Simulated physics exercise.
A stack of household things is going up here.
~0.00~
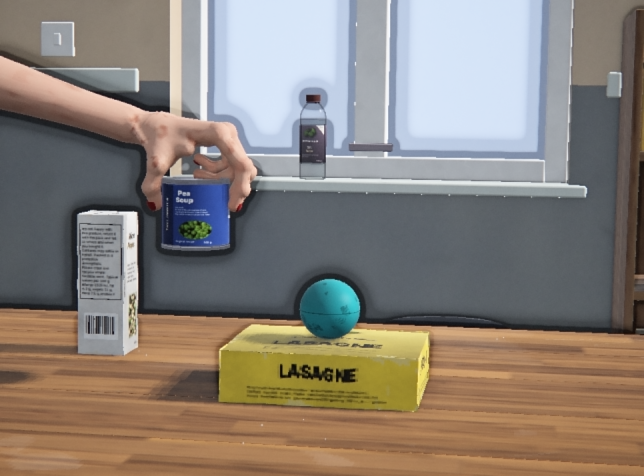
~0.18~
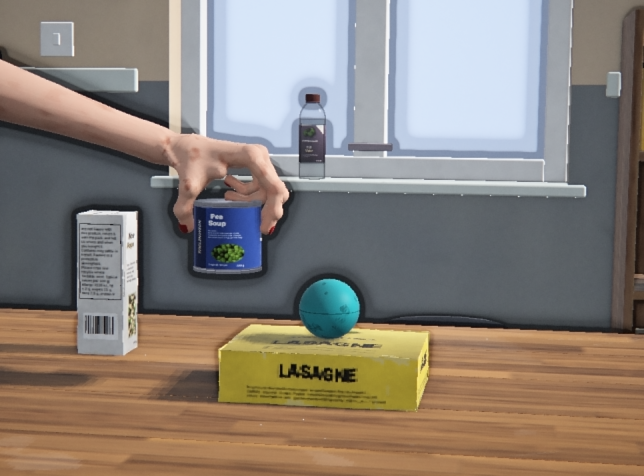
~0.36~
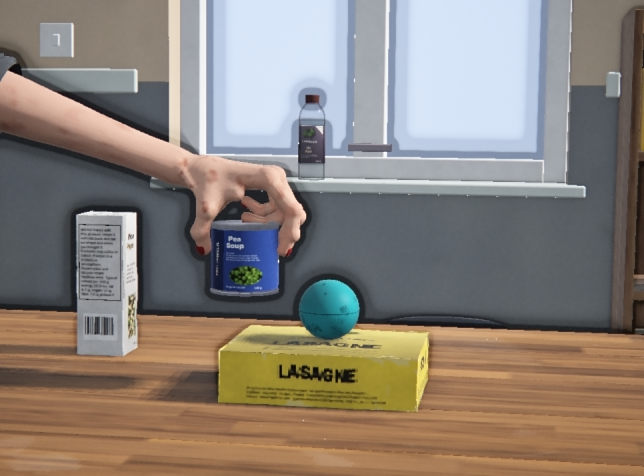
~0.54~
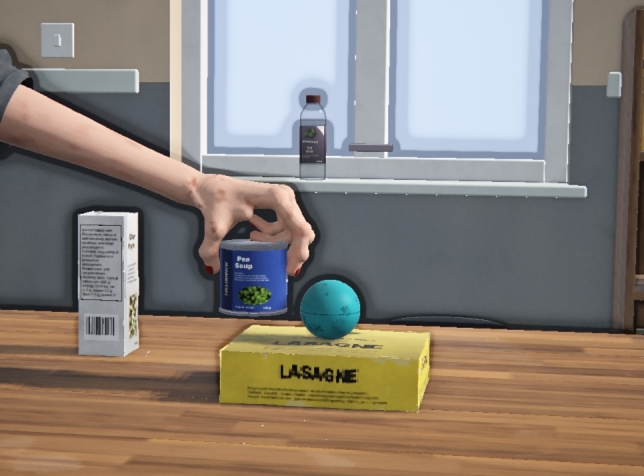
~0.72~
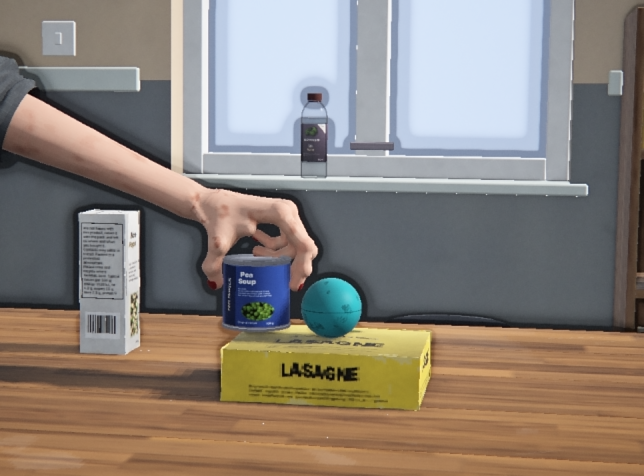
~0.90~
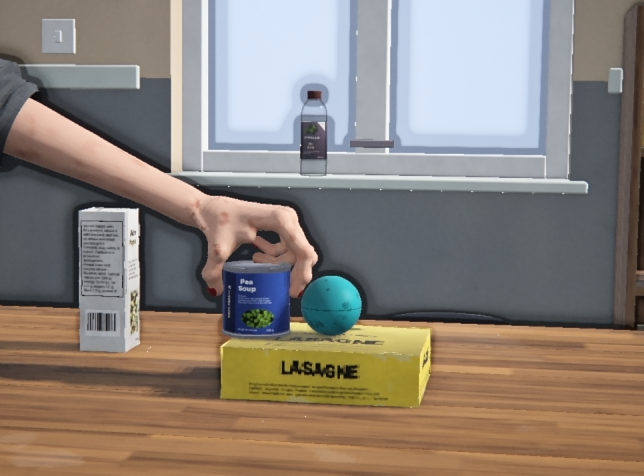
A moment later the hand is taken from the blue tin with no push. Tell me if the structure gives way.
It remains steady.
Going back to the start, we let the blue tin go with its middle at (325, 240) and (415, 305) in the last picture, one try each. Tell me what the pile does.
Result 1: Pile falls; result 2: Pile stable.
By 1.10 s, all is still.
By 1.30 s, blue tin resting near (257, 299).
When it is over (2.0 s), all 4 as before. End places, in pixels of the last picture, blue tin near (257, 299). The pile stays up.
